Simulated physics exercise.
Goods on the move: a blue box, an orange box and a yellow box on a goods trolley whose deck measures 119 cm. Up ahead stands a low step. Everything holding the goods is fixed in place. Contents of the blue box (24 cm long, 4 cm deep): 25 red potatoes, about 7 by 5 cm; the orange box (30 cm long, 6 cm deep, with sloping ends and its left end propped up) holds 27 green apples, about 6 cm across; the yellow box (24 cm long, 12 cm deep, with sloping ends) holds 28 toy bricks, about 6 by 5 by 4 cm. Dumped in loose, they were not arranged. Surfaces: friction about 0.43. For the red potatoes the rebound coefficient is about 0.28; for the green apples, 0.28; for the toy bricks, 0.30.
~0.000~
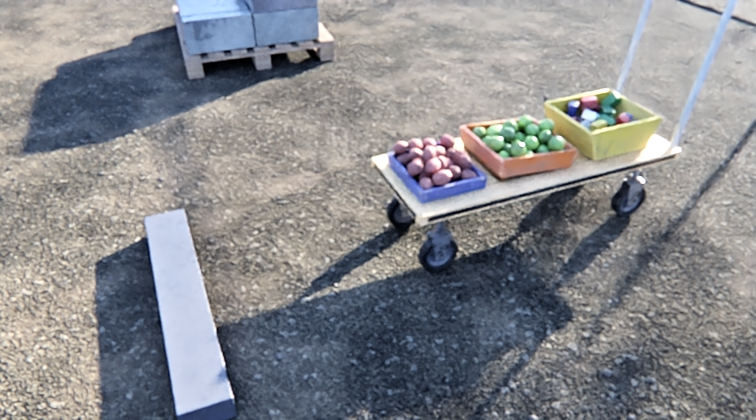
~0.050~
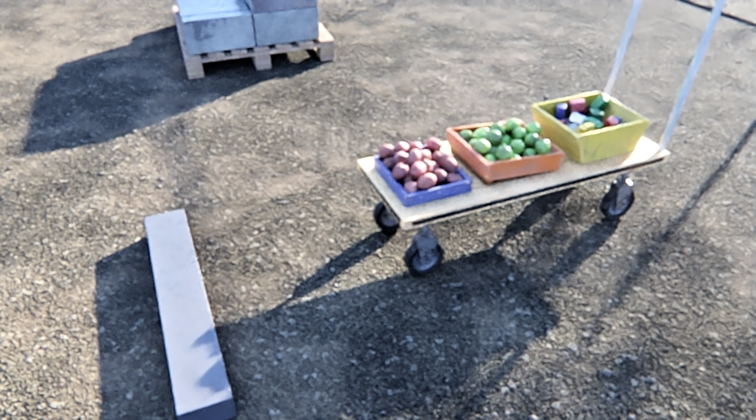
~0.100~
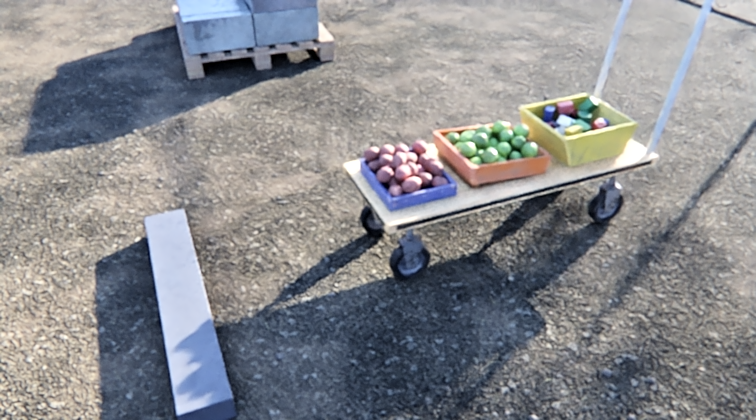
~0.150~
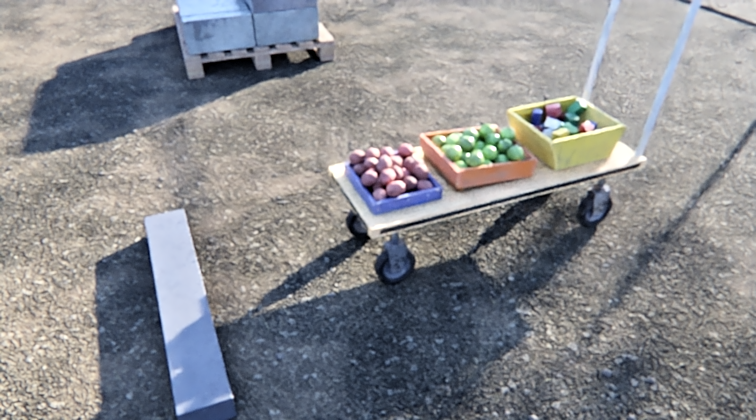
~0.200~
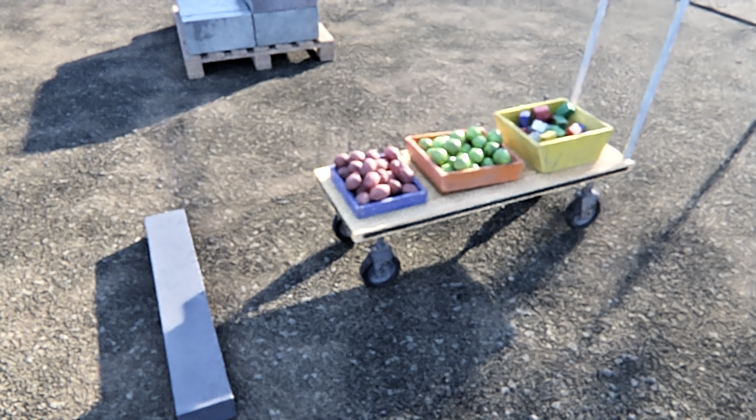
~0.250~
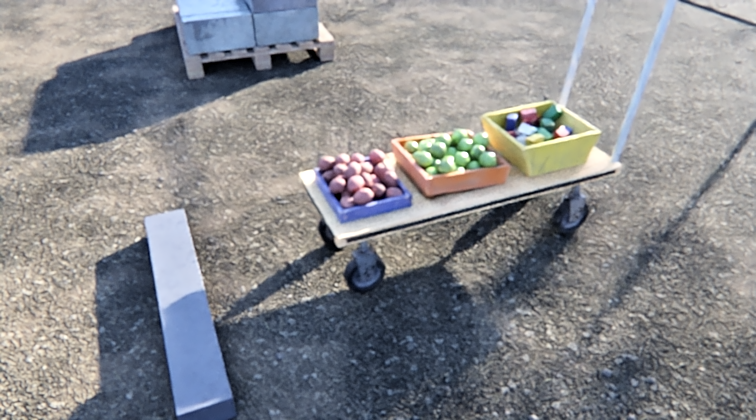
A flat trolley carrying a blue box of reddish potatoes, an orange box of green apples and a yellow box of colourful blocks stands on sunlit rough ground, right of a low step. It rolls steadily leftward, narrowing the gap, while the three loads stay in their boxes.
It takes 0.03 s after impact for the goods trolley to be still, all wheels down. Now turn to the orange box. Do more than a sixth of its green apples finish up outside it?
No.
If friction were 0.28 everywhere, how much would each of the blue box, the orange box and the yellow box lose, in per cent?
In that case blue box 20, orange box 0, yellow box 0 per cent.
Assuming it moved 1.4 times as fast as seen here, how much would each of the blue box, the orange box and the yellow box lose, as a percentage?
Blue box 40, orange box 10, yellow box 0 per cent.
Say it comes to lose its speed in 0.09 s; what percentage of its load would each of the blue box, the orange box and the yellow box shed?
Result - blue box: 20 percent, orange box: 0 percent, yellow box: 0 percent.
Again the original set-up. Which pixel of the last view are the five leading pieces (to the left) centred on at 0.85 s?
Near (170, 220).
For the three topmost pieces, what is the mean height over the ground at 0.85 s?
Height, averaged: Around 46 cm.
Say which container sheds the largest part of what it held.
It's the blue box.
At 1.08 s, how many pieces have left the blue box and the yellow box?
Roughly - blue box: 8; yellow box: 0.
After 0.63 s, the wheels strike.
After 0.73 s, blue box 23 in, 2 out, orange box 27 in, 0 out and yellow box 28 in, 0 out.
After 0.85 s, blue box 20 in, 5 out, orange box 27 in, 0 out and yellow box 28 in, 0 out.
After 1.08 s, blue box 18 in, 7 out, orange box 27 in, 0 out and yellow box 28 in, 0 out.
Outcome (at 1.59 s), blue box 17 in, 8 out, orange box 27 in, 0 out and yellow box 28 in, 0 out. Asked share, 0 of 27, 0 per cent.
